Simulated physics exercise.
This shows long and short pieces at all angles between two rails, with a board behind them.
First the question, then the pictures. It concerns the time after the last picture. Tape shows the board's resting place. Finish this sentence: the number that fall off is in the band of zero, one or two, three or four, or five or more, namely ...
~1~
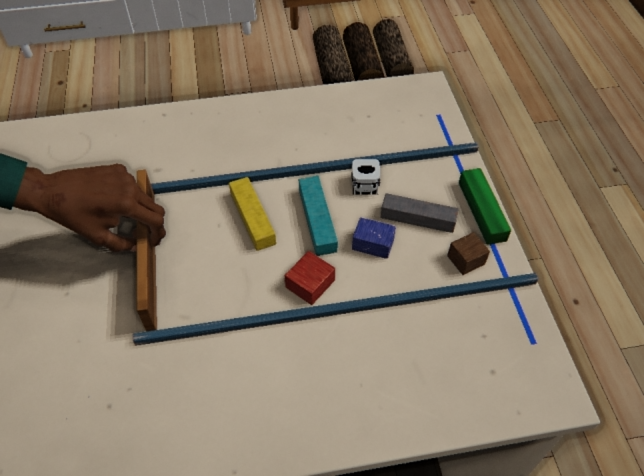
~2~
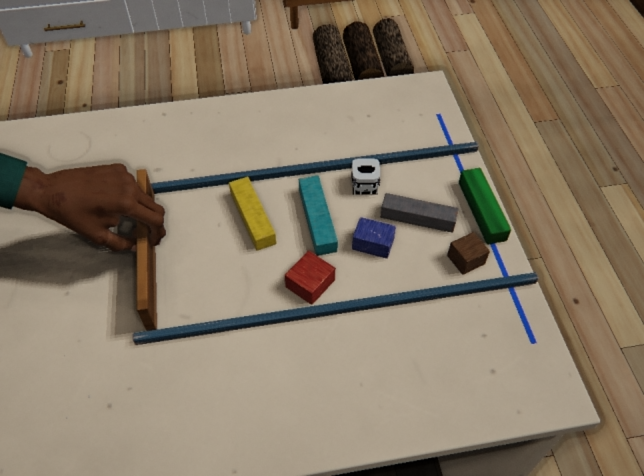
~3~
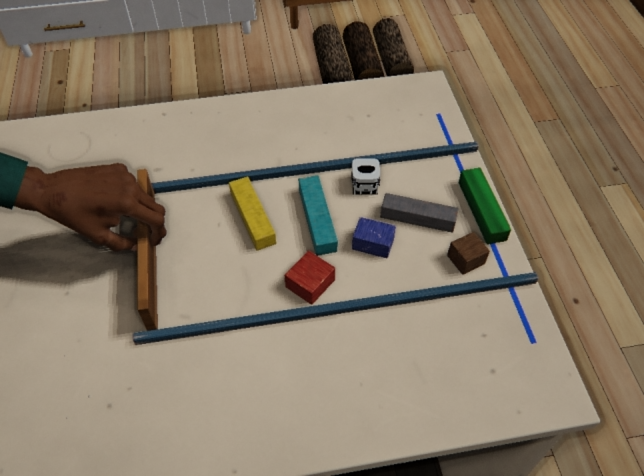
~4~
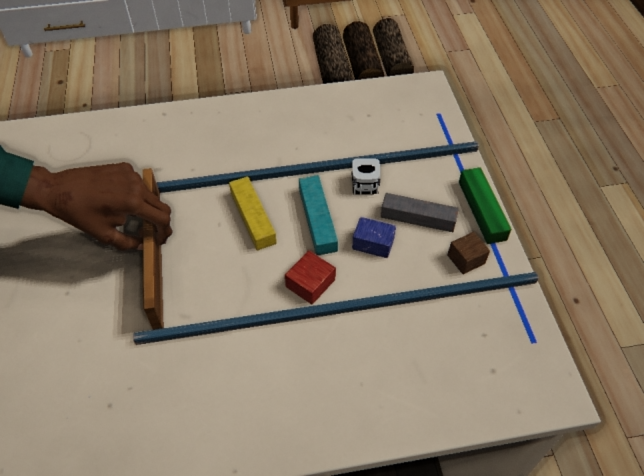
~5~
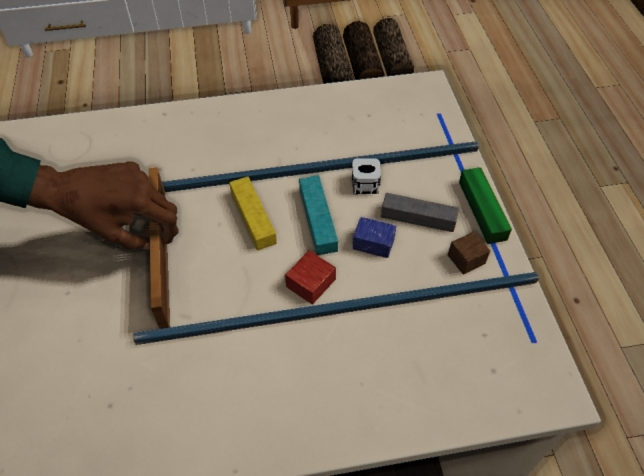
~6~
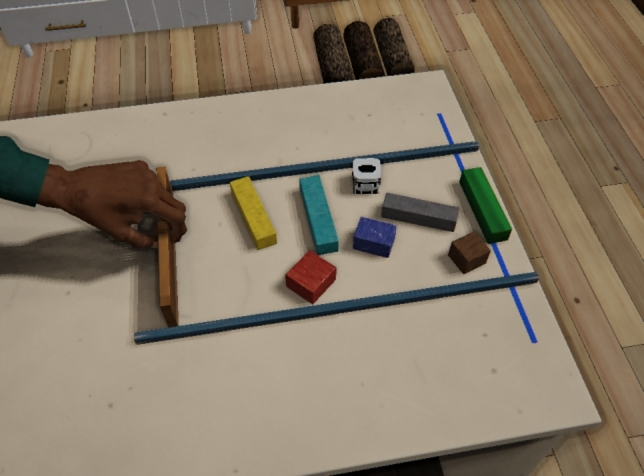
Namely five or more.
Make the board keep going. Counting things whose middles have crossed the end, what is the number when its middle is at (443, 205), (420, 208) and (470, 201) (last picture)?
Over the end: 2, 1, 5.
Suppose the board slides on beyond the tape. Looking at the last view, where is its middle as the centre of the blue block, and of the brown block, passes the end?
For the blue block, about (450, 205); for the brown block, about (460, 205).
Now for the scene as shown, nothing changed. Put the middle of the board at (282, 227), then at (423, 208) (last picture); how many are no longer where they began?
That makes 2 at the first spot and 8 at the second.
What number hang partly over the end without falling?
You'd get 1.
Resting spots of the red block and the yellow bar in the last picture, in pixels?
The red block ends up near (523, 257), and the yellow bar near (481, 182).
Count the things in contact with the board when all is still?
The answer is 2.
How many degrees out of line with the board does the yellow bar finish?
Roughly 0°.
A little later, none off yet; green stick at rest near (485, 204); brown block at rest near (469, 253); grey bar at rest near (420, 212).
Next, none off yet; green stick shifted a little near (505, 202); brown block at rest near (469, 253); grey bar shifted about its own width near (464, 208).
When it is over, the number that fall off is five or more; down, turquoise bar, blue block, white case, grey bar, brown block and green stick.
